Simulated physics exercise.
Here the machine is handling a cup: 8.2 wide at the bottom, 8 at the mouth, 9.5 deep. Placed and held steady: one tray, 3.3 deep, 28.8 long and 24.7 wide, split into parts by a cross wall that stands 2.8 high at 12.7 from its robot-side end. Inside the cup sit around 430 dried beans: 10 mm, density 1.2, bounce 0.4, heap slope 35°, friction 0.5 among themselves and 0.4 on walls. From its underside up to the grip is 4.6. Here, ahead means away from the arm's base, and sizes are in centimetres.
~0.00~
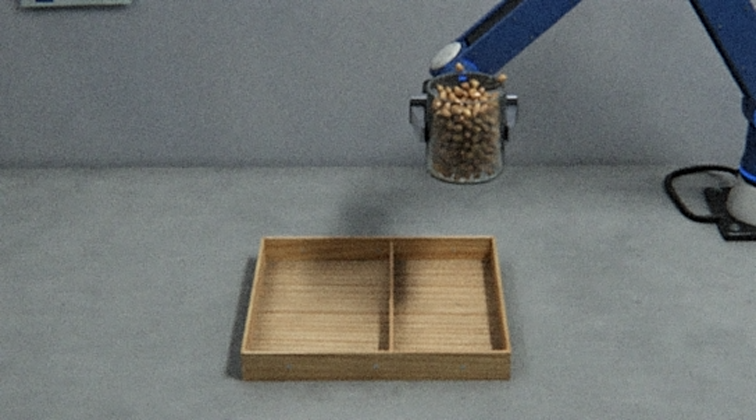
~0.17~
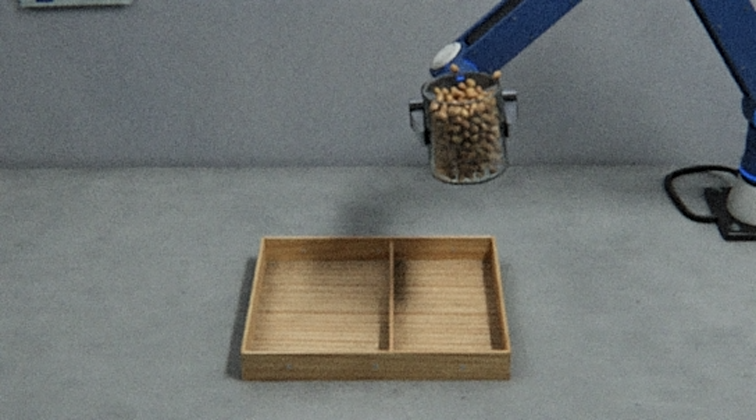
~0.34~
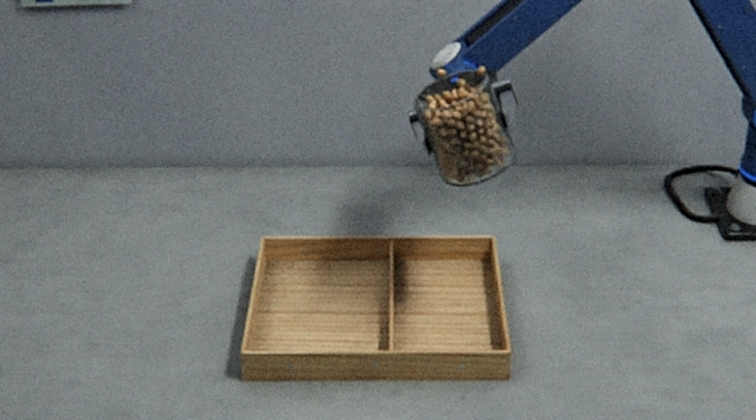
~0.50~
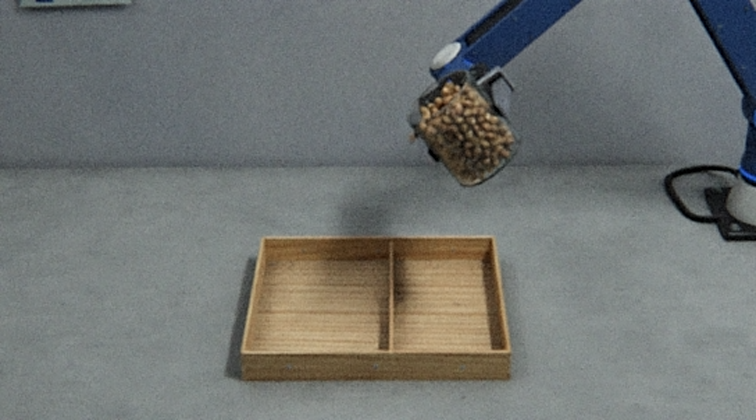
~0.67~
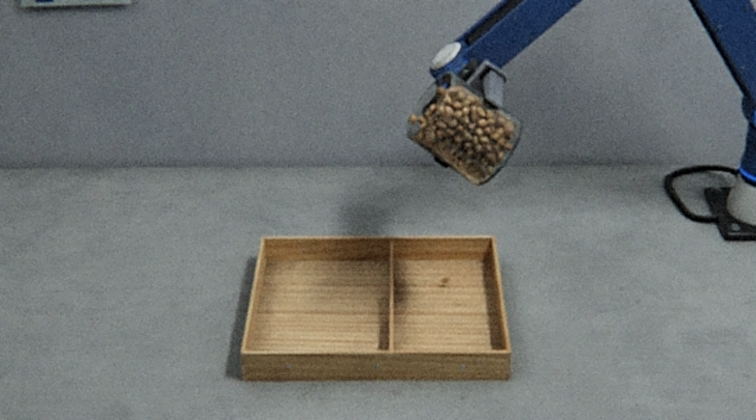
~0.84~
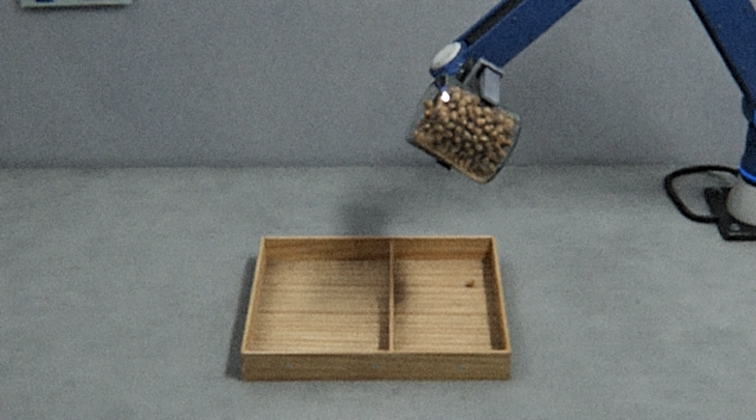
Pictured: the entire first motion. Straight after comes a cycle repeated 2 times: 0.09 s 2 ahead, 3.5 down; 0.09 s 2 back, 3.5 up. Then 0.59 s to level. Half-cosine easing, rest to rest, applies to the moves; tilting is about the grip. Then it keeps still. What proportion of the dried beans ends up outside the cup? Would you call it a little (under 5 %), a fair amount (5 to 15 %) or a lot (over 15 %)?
I would call it a fair amount, 5 to 15 %.
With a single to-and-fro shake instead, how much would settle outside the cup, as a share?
My guess is near 5 per cent.
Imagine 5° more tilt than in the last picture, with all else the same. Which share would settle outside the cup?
Then about 15 per cent.
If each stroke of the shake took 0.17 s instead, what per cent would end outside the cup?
It would be near 0 per cent.
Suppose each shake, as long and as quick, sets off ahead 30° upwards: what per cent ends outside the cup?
You'd expect near 50 percent of it there.
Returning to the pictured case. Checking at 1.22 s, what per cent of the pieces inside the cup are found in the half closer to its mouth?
Close to 45 in a hundred.
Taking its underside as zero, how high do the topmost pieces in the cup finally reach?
Around 9.5 centimetres above the underside.
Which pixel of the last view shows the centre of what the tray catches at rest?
Around pixel (307, 311).
After 1.22 s, tilted 58° forward, highest piece 28 above the table; 396 in the cup, 13 in the far-side part, 1 in the robot-side part, 19 in flight or on a rim.
After 1.60 s, tilted 14° forward, highest piece 29 above the table; 387 in the cup, 40 in the far-side part, 1 in the robot-side part, 1 on the table or floor.
After 1.99 s, level, highest piece 29 above the table; 387 in the cup, 40 in the far-side part, 1 in the robot-side part, 1 on the table or floor.
After 3.04 s, level, highest piece 29 above the table; 387 in the cup, 40 in the far-side part, 1 in the robot-side part, 1 on the table or floor.
In the end, 387 in the cup, 40 in the far-side part, 1 in the robot-side part, 1 on the table or floor. That is 10 % outside the cup.
